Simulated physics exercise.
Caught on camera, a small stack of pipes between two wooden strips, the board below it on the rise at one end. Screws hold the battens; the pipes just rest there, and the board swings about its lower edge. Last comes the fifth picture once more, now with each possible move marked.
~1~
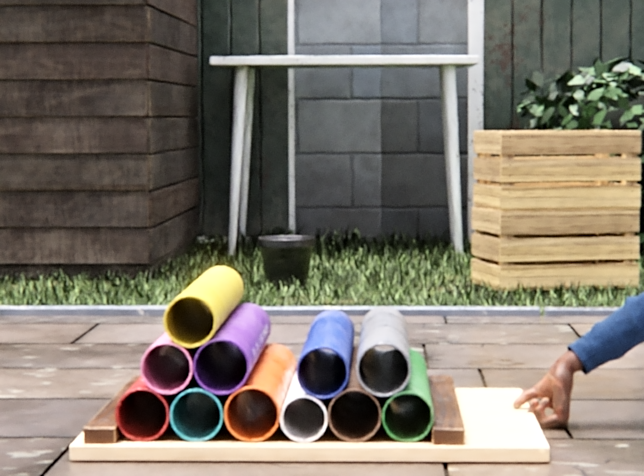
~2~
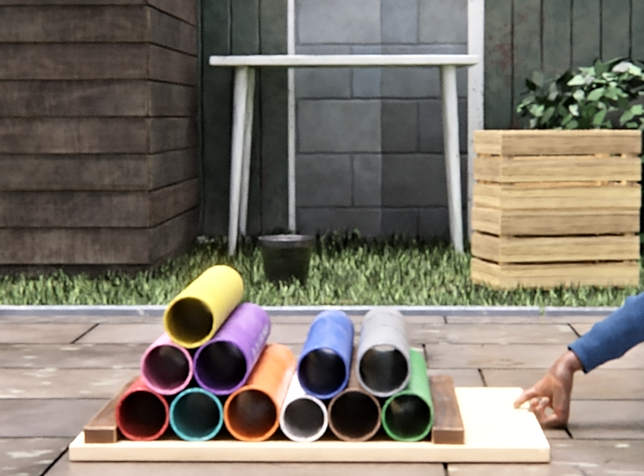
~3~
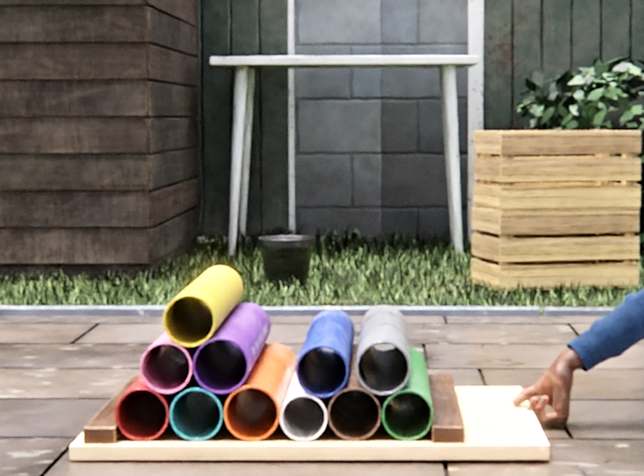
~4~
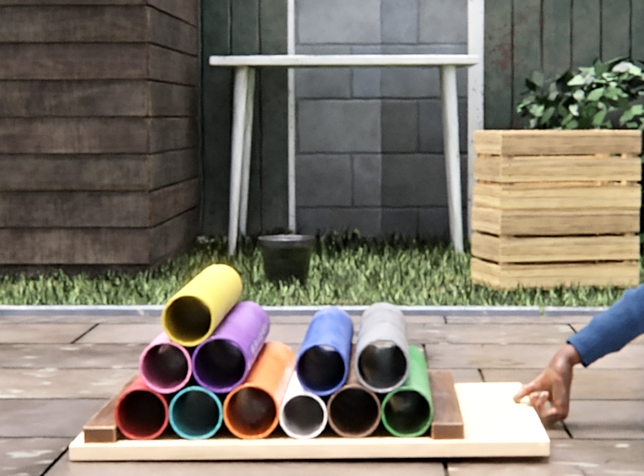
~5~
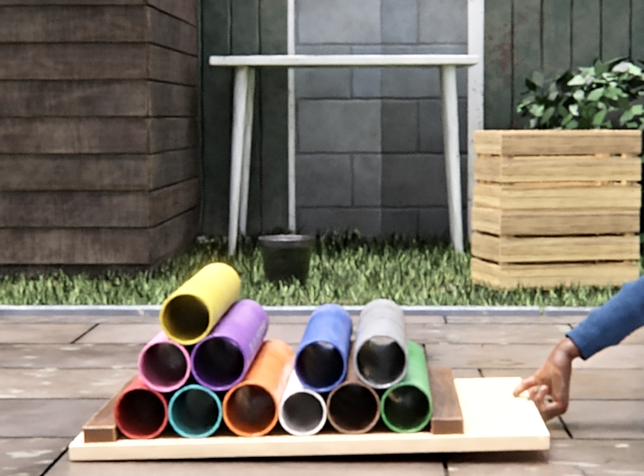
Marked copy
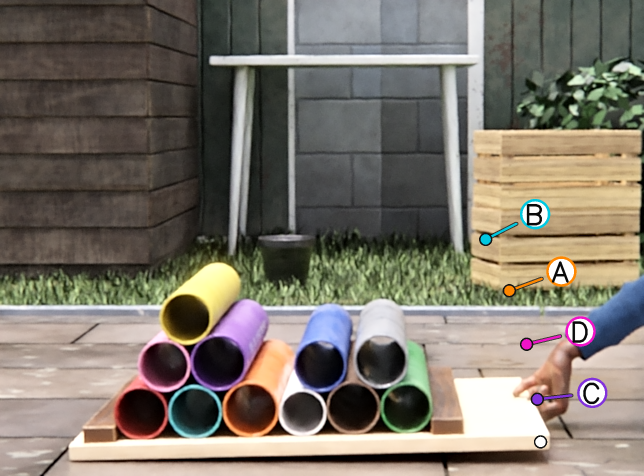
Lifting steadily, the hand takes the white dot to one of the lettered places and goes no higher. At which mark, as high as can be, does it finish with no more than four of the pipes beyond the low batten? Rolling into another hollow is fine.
No higher than B.
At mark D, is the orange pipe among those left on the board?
The orange pipe: Yes.
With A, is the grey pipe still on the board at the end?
The grey pipe: Yes.
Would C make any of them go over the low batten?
No.
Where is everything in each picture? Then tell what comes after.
In the first picture, board (316, 414); red pipe (143, 415); turquoise pipe (197, 415).
In the second picture, turquoise pipe (197, 415); orange pipe (252, 414).
In the third picture, board (316, 413); green pipe (407, 415); grey pipe (383, 368); brown pipe (354, 414).
In the fourth picture, board (316, 411); turquoise pipe (196, 414).
In the fifth picture, board (315, 408); turquoise pipe (195, 412).
On the marked copy, A at (509, 291); B at (486, 240); C at (537, 399); D at (526, 344); the white dot at (540, 442).
Following B. Soon after the start, board at 18°.
Later, board at 27°.
In the end, board at 27°, four over the low batten (purple, blue, pink, yellow).
As for the rest, A none over the low batten; C none over the low batten; D none over the low batten.
